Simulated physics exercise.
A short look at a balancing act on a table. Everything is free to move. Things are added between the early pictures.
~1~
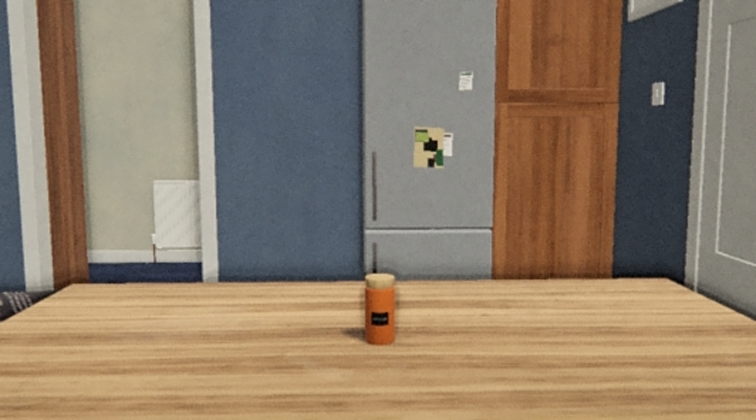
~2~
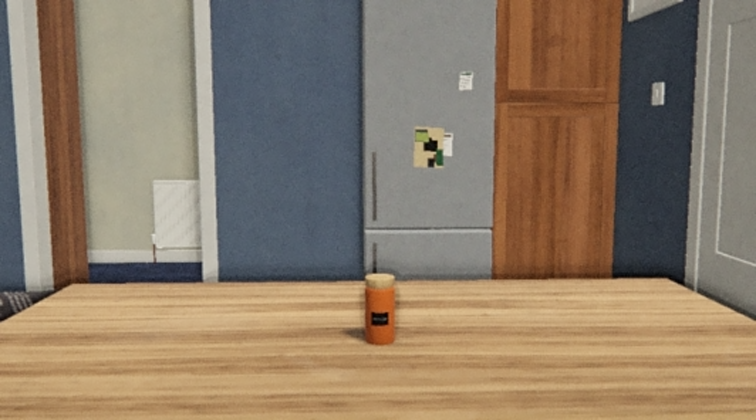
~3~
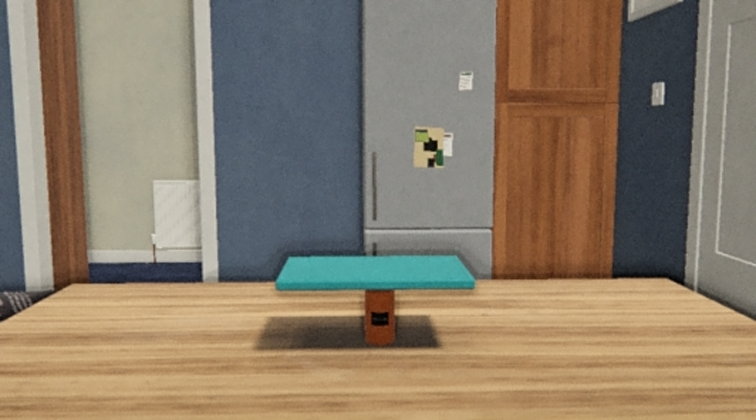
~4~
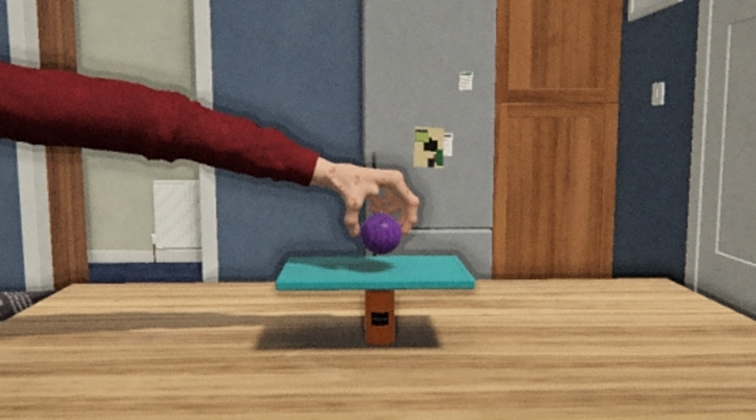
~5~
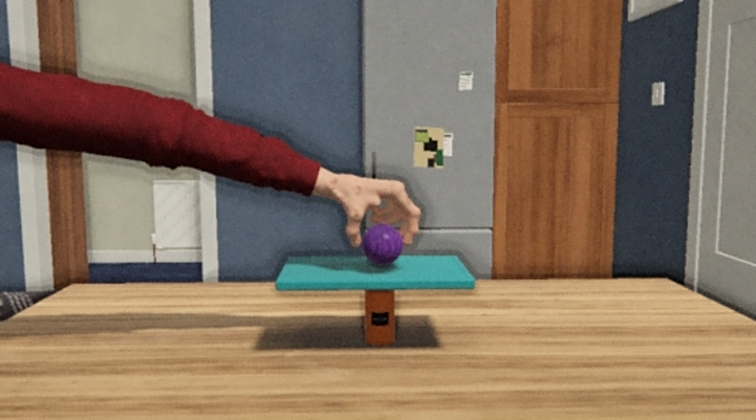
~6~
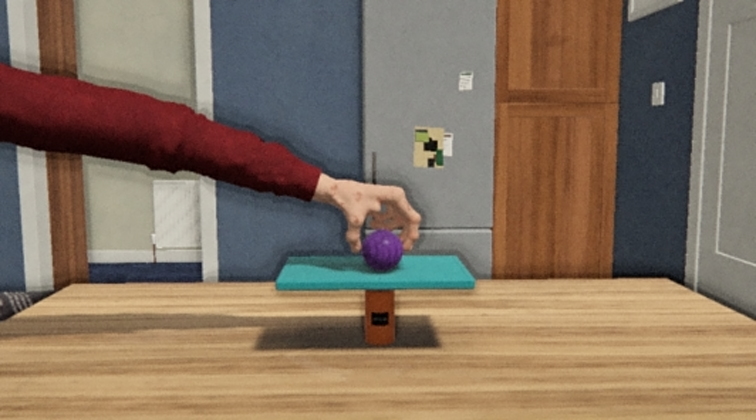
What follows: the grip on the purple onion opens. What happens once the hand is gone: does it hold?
In the end the stack keeps its balance.
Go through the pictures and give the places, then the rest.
The last thing is not in view yet; orange shaker (380, 309), in the first picture.
The last thing is not in view yet; orange shaker (380, 309), in the second picture.
The last thing is not in view yet; orange shaker (380, 309), in the third picture.
On its way; purple onion (380, 233); orange shaker (380, 309), in the fourth picture.
On its way; purple onion (382, 244); orange shaker (380, 309), in the fifth picture.
In place under the hand; purple onion (382, 250); orange shaker (380, 309), in the sixth picture.
Then, 0.40 s on from there, no change.
Then, 1.10 s on from there, purple onion resting near (382, 251).
In the end, all 3 unmoved. At the end, from the last picture's camera, purple onion near (382, 251). The stack holds.
